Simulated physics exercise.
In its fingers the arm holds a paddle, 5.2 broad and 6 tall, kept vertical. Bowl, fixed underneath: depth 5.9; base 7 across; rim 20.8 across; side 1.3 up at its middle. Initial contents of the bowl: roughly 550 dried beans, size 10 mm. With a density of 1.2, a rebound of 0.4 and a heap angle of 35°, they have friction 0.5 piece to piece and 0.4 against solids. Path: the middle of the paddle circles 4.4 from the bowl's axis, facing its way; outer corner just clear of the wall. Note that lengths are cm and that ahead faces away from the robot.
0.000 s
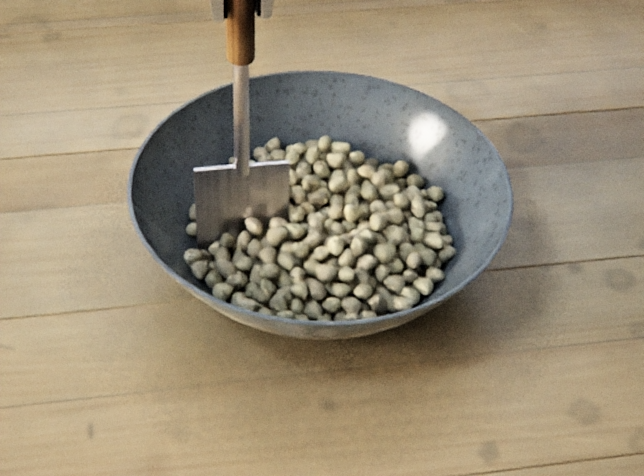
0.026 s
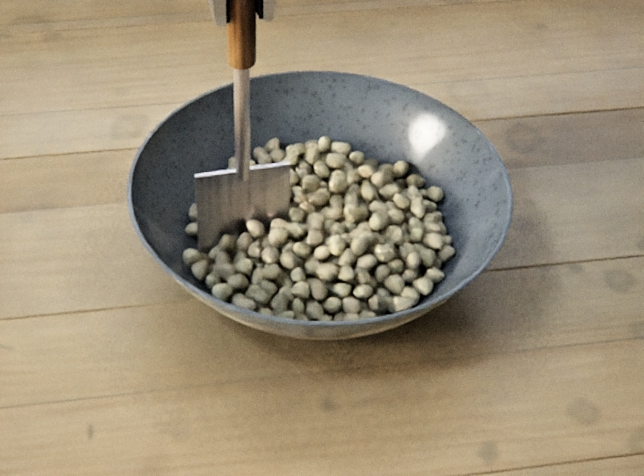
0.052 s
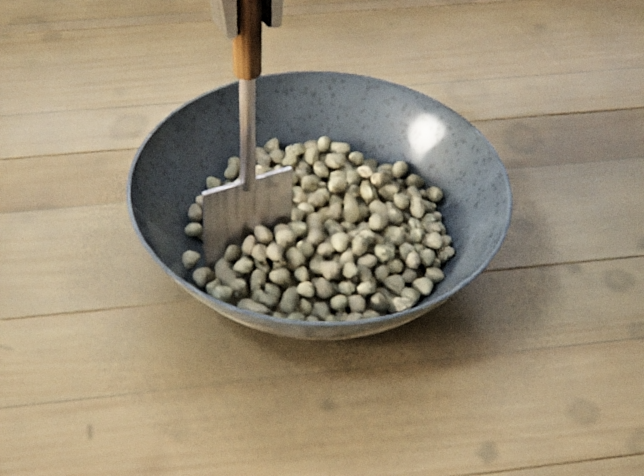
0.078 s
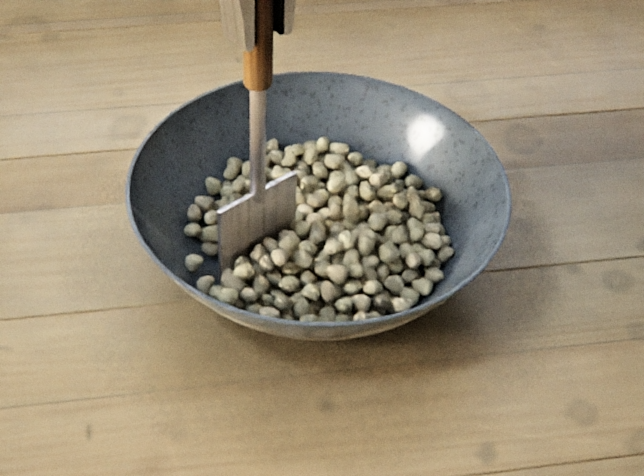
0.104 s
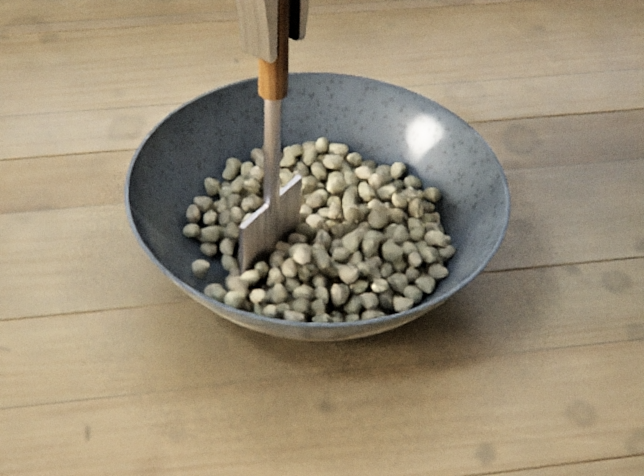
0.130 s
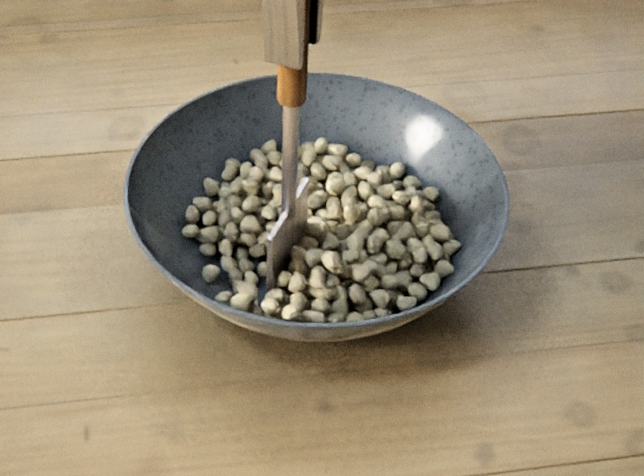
A flat metal paddle with a wooden handle, held upright by a robot gripper at the top edge, moves slowly through pale green-grey beans in a speckled blue-grey bowl. The bowl sits on a light wooden plank surface, seen from above at an angle by a still camera. Starting at the left, the paddle shifts right and nearer while turning almost edge-on, nudging beans aside as others settle behind it.
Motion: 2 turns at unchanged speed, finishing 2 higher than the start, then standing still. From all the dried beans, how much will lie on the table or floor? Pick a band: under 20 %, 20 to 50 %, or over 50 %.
Band: Under 20 %.
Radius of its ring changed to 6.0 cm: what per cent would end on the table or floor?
Then some 0 percent.
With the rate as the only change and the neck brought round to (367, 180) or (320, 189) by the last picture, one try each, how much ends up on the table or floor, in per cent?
About 35 per cent, then about 20 per cent.
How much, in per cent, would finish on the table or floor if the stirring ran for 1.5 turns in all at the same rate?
5 %.
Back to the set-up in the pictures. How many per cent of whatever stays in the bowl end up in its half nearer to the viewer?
Around 50 percent of it.
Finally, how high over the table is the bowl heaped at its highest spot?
About 6.5 centimetres.
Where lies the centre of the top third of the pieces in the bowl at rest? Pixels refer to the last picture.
(322, 209).
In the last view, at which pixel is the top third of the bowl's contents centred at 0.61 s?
I'd put it at around (209, 183).
After 0.61 s, 319° round, highest piece 8 above the table; 520 in the bowl, 27 on the table or floor, 2 in flight or on the tool.
After 1.09 s, 219° round, highest piece 7 above the table; 515 in the bowl, 33 on the table or floor, 1 in flight or on the tool.
After 1.53 s, 0° round, highest piece 7 above the table; 515 in the bowl, 34 on the table or floor.
After 2.23 s, 0° round, highest piece 7 above the table; 515 in the bowl, 34 on the table or floor.
In the end, 515 in the bowl, 34 on the table or floor. That is 6 % on the table or floor.
